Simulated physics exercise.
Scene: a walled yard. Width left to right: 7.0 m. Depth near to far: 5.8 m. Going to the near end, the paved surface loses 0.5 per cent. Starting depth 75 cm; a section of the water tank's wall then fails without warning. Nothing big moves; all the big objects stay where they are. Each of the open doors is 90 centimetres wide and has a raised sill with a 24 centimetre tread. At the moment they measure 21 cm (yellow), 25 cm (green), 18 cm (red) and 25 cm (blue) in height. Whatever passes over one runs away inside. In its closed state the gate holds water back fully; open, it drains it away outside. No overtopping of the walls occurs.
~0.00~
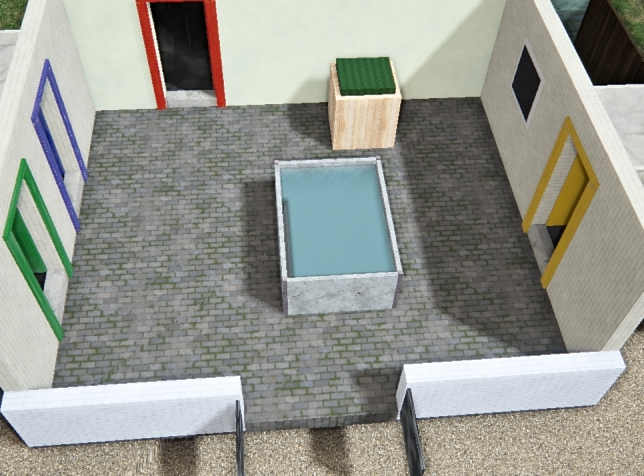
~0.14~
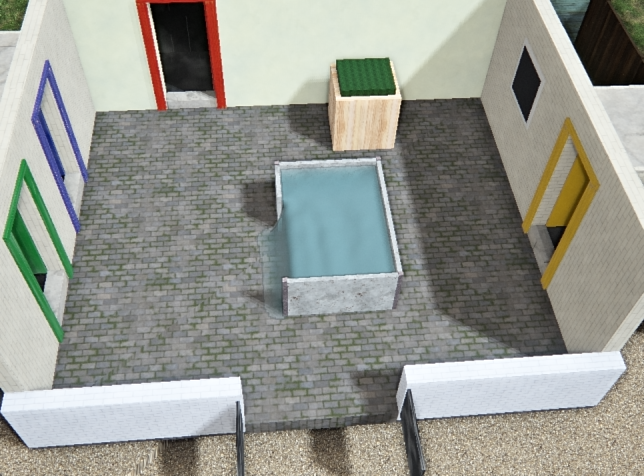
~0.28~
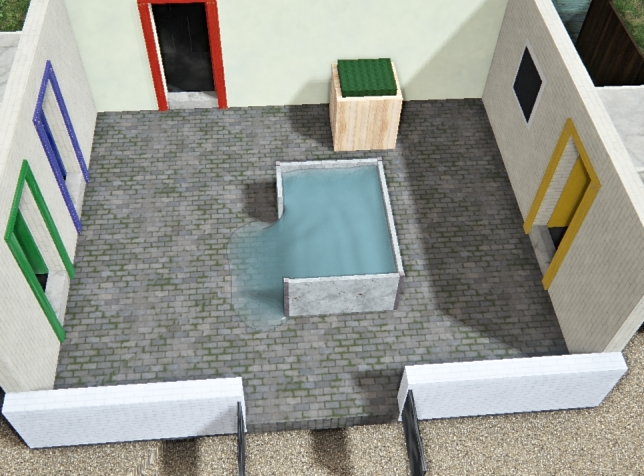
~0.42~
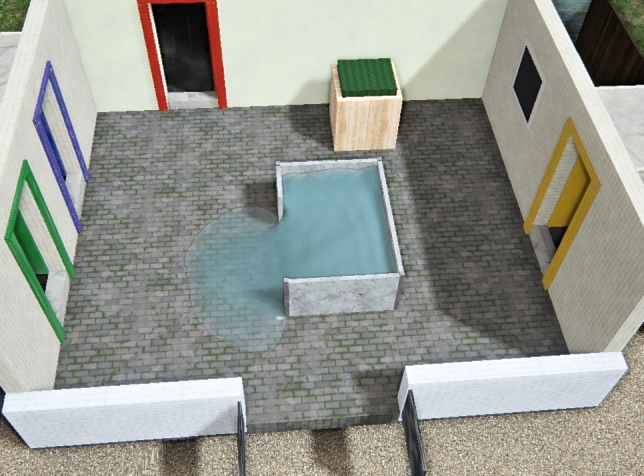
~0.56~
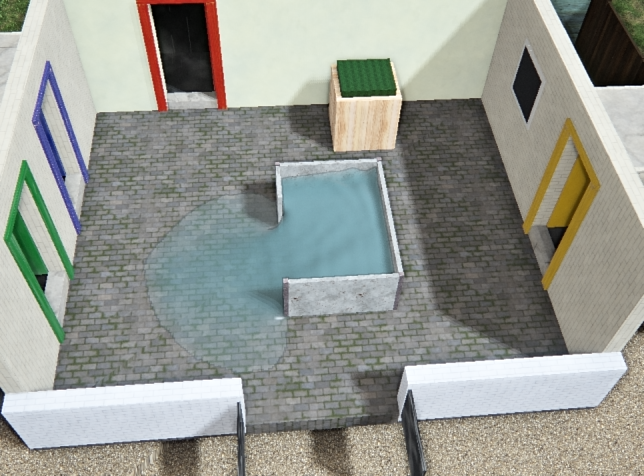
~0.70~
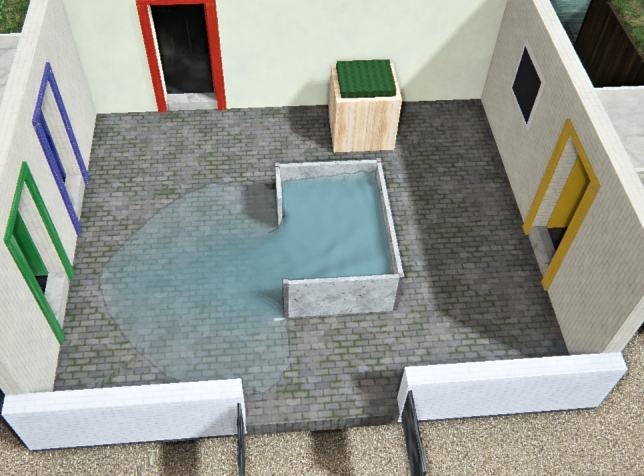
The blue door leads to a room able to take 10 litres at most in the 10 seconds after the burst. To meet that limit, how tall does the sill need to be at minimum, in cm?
At least 18 cm or so.
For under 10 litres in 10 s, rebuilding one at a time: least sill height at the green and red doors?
Close to 32 cm (green) and close to 11.0 cm (red).
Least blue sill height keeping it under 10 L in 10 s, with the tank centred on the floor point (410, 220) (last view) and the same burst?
A height near 20 cm.
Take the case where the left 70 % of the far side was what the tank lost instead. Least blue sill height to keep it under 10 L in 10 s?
You'd want it roughly 9.5 centimetres tall.
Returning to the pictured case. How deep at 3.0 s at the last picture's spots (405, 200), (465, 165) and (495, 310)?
About 0, 0 and 0 cm respectively.
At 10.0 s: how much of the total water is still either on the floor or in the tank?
Something like 88 per cent of it remains.
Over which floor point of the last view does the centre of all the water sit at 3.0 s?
The water is centred near (189, 273).
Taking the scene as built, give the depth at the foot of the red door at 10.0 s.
6.0 cm.
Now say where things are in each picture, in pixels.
In the first frame, the water tank at (335, 218) is whole and still, 75 cm deep; the blue door at (64, 158) is dry.
In the second frame, the gap is at (285, 261), the front 0.3 m out at (262, 243); the back of the water tank holds 75 cm.
In the third frame, water pours out at (286, 261) and has run 0.8 m, to (232, 255); about 12 cm deep outside, 73 cm at the back.
In the fourth frame, the gap is at (286, 263), the front 1.4 m out at (192, 274); the back of the water tank holds 66 cm.
In the fifth frame, the gap is at (285, 263), the front 2.0 m out at (150, 273); the back of the water tank holds 64 cm.
In the sixth frame, the front is at (108, 290), 2.6 m from the gap at (285, 264); 6.5 m2 of floor is wet, 61 cm left at the back; the blue door at (65, 161), 3.5 m from the gap, is still 1.1 m from the nearest water.
After 1.4 s water covers 30 % of the floor, deepest (37 cm) near (69, 292); 20 cm at the blue door, 0 litres in over its 25 cm sill.
After 3.0 s water covers 40 % of the floor, deepest (28 cm) near (49, 422); 15 cm at the blue door, 0 litres in over its 25 cm sill.
After 10.0 s water covers 95 % of the floor, deepest (10 cm) near (320, 195); 7 cm at the blue door, 0 litres in over its 25 cm sill.
At the blue door as built, the water arrived by 1.2 s and peaked near 23 cm at 1.8 s.
Run again over the same 10 s with other heights there, 16 litres in over 16 cm, 2 litres over 21.5 cm. The limit of 10 litres is kept from about 18 cm up.
